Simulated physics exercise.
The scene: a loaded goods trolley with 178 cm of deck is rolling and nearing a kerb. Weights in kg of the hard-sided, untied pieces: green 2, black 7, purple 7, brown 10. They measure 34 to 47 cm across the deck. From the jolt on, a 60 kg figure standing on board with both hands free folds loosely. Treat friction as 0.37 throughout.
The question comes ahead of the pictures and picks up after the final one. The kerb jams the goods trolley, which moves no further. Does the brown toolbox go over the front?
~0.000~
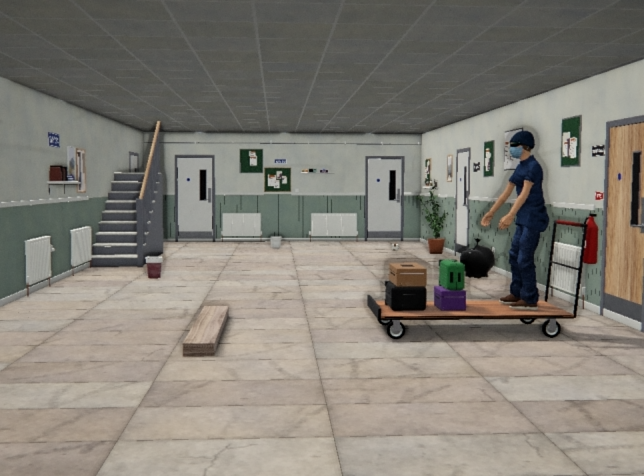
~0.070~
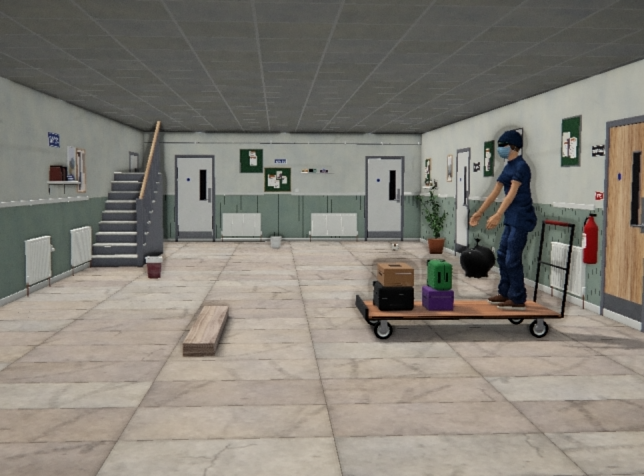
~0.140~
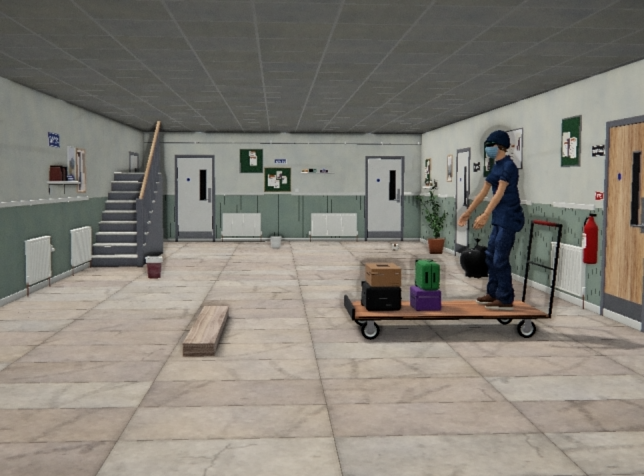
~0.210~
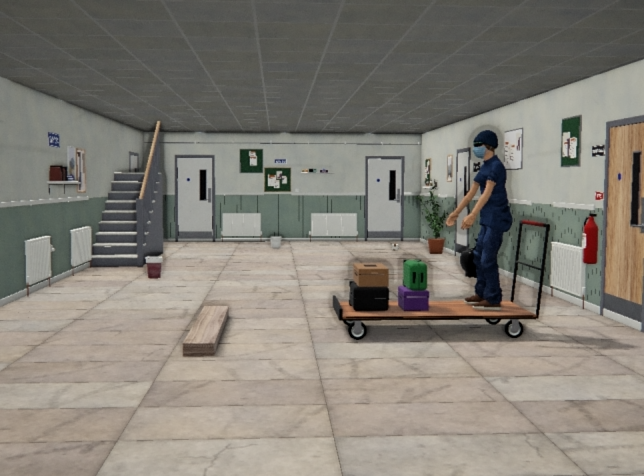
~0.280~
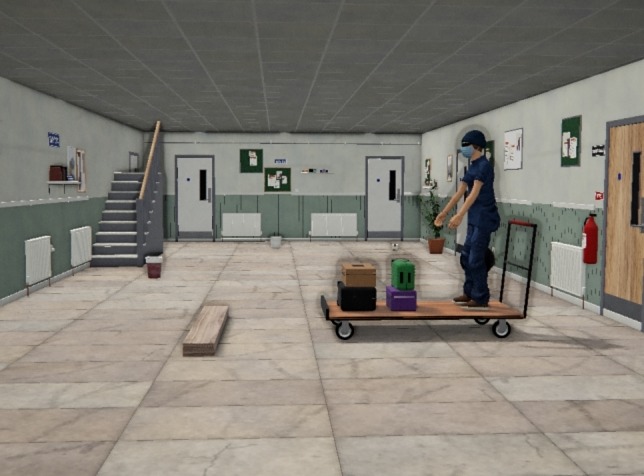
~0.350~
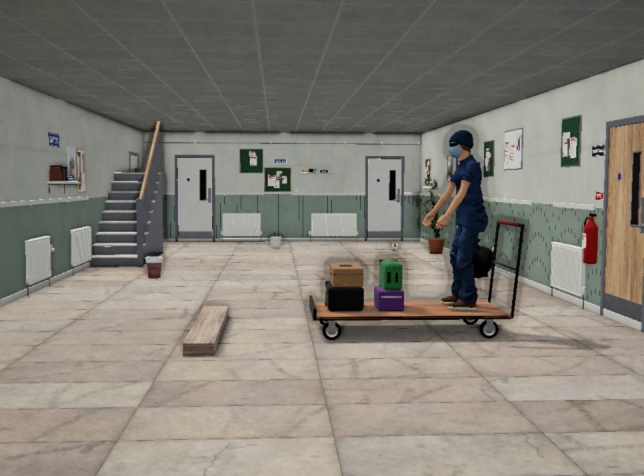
It is separated from the deck.
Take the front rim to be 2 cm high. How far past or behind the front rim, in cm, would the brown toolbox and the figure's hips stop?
Brown 60 past, hips 110 behind.
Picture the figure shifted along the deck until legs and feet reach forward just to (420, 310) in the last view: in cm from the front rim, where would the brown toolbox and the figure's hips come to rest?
Result: Brown 60 cm beyond the rim; hips 70 cm short of it.
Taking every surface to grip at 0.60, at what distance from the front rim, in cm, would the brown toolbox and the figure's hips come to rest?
Rest positions: Brown 10 cm behind rim; hips 120 cm behind rim.
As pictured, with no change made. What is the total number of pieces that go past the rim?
The number of them is 1.
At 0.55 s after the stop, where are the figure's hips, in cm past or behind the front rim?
About 100 cm behind the rim.
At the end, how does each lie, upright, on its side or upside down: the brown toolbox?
Brown upside down.
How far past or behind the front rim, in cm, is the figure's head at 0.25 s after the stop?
At that moment it sits around 100 cm behind the rim.
The wheels strike at 0.90 s.
After 1.15 s the brown toolbox is 0 cm behind the rim, tilted 0°, near (213, 275) in the last picture's view.
After 1.45 s the brown toolbox is 25 cm past the rim, tilted 75°, near (186, 314) in the last picture's view.
After 1.90 s the brown toolbox is 58 cm past the rim, tilted 180°, near (151, 325) in the last picture's view.
When all is still (3.2 s), past the rim, brown toolbox; behind it, green suitcase, black suitcase, purple toolbox and the figure's hips.
